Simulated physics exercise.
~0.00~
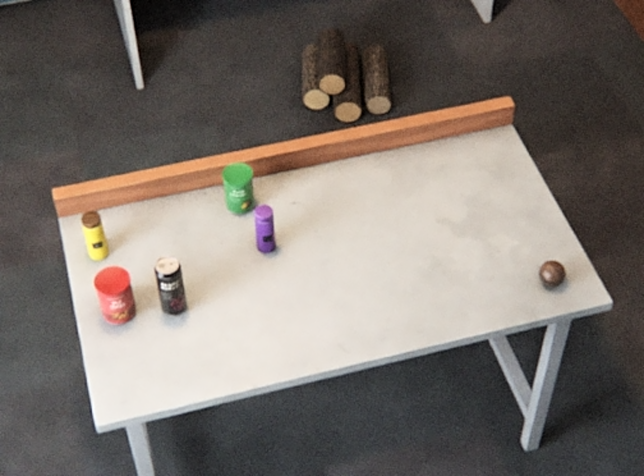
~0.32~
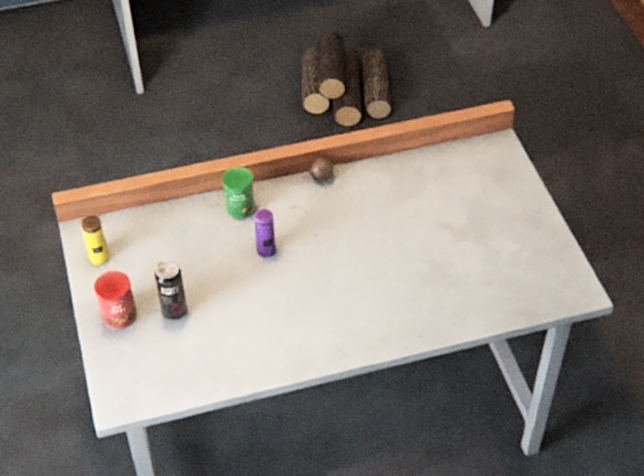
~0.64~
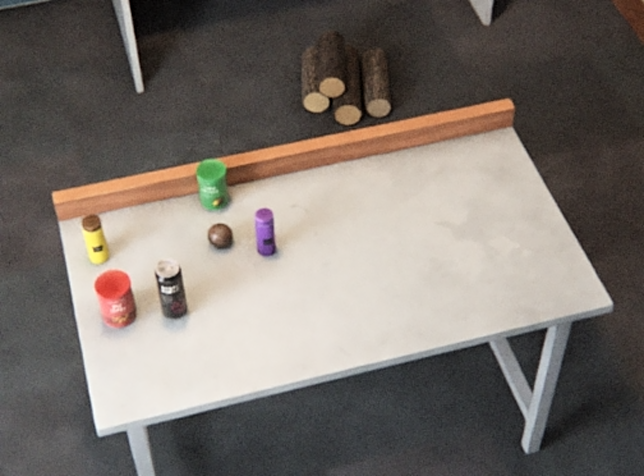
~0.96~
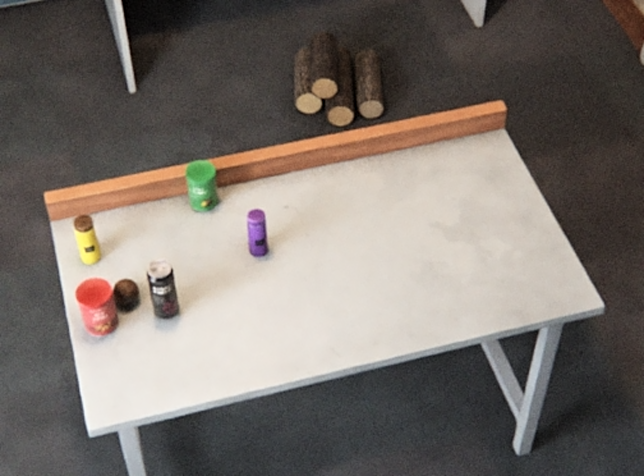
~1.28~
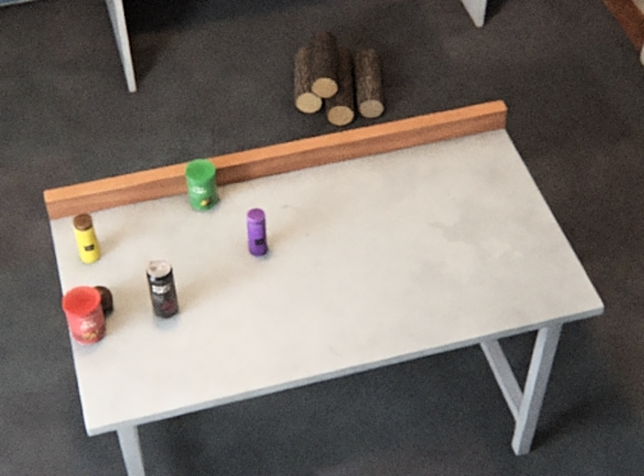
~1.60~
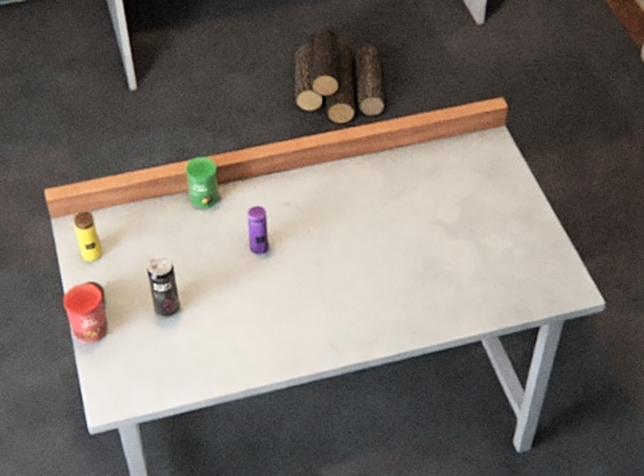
On a white table, a brown ball banks off the far rail, nudging a green tin and a red tin, both staying upright.
